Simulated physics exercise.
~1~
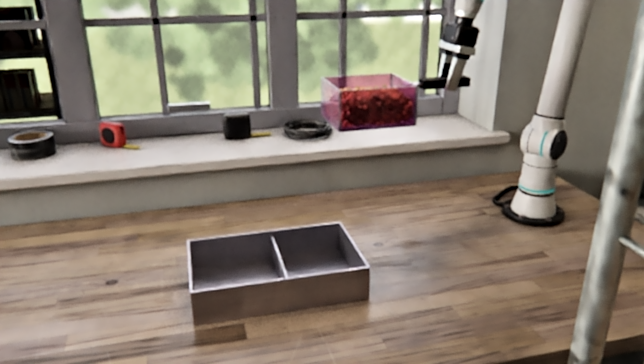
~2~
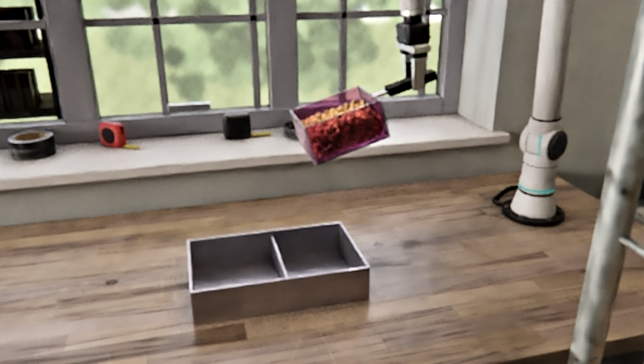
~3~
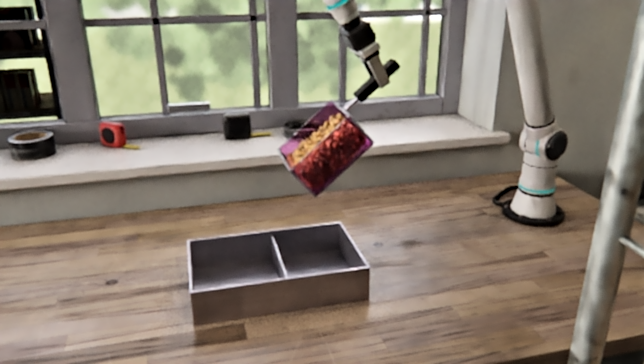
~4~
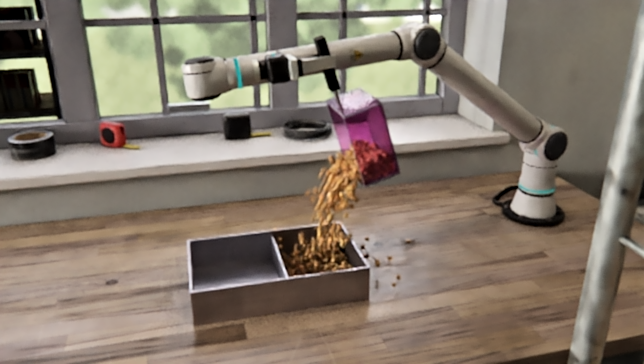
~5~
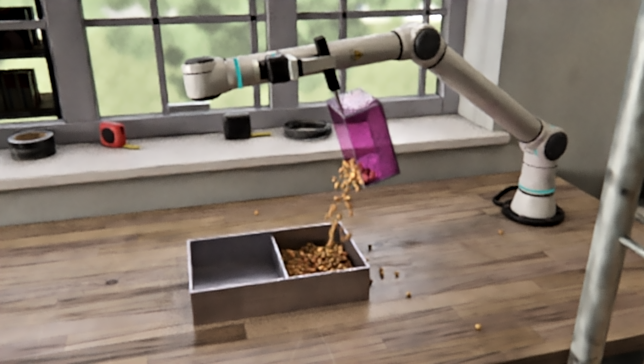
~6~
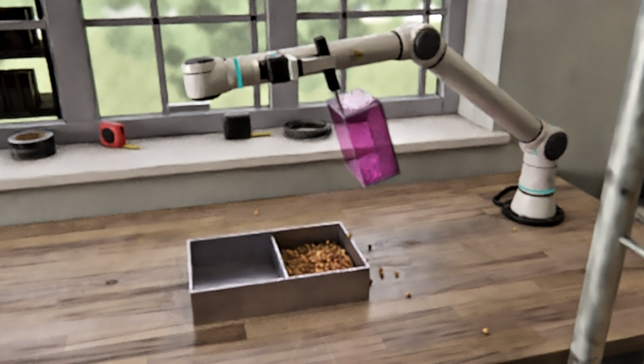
At first, a translucent pinkish-purple box full of small pieces rests on a windowsill in the grip of a robot arm, while a grey crate with two compartments sits on the wooden table below. The arm carries the box left and tips it, its contents sliding toward the lower side. It then tilts the box steeply above the crate, and golden-brown chickpeas pour into the right compartment. The stream thins as a few pieces scatter across the table. Finally, the box hangs empty and still, with the chickpeas heaped in the right compartment and the left one bare.
